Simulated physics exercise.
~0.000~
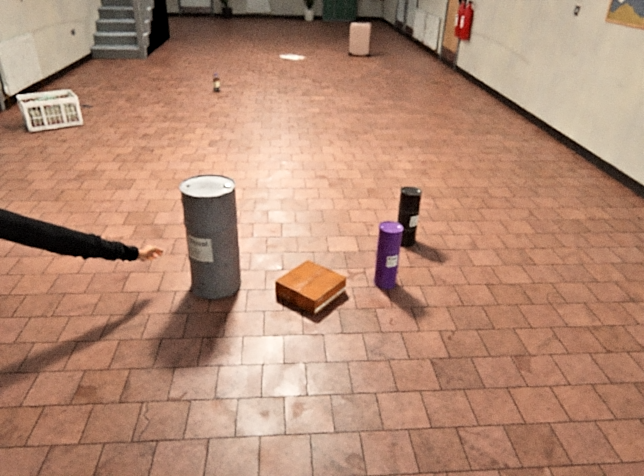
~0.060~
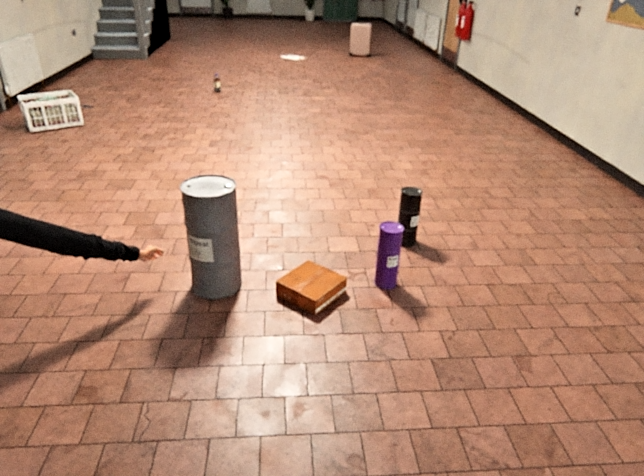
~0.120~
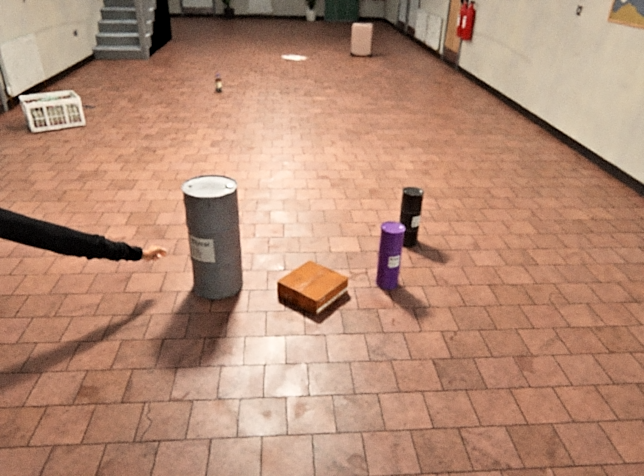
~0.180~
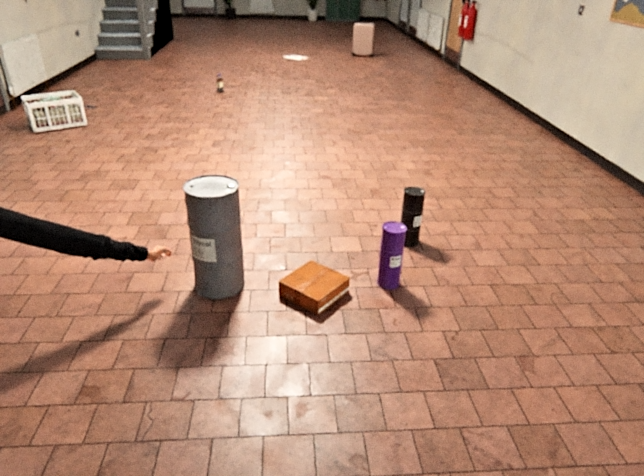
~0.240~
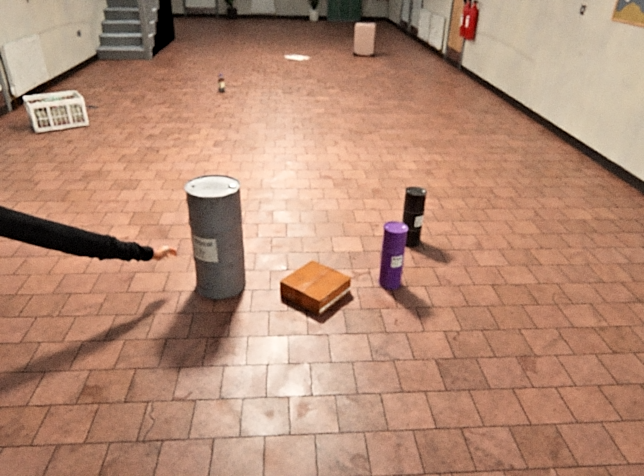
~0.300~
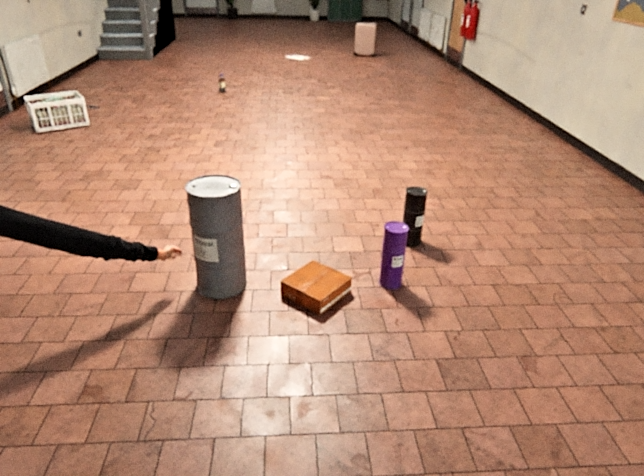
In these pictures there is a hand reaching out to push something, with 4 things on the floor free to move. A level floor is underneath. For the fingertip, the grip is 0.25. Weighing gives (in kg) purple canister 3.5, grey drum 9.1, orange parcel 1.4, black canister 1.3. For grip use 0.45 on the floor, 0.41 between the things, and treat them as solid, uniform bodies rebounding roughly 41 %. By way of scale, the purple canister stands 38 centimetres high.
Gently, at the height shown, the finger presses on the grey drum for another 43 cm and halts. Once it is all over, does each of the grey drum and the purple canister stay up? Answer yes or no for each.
Grey drum: Yes, it stays up. Purple canister: Yes, it stays up.
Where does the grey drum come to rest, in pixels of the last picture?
It ends up at about (296, 236).
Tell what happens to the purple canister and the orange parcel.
The purple canister stays put; the orange parcel gets pushed.
After 0.90 s, 28 cm of travel; grey drum slid 15 cm near (246, 237).
After 1.40 s, 46 cm of travel; grey drum slid 32 cm near (278, 236); orange parcel slid 5 cm.
At rest (2.3 s), not toppled but over 14 cm from the start, grey drum; the other 3 in place, give or take 14 cm. Seen from the same camera at the end, grey drum near (296, 236), purple canister near (393, 256).
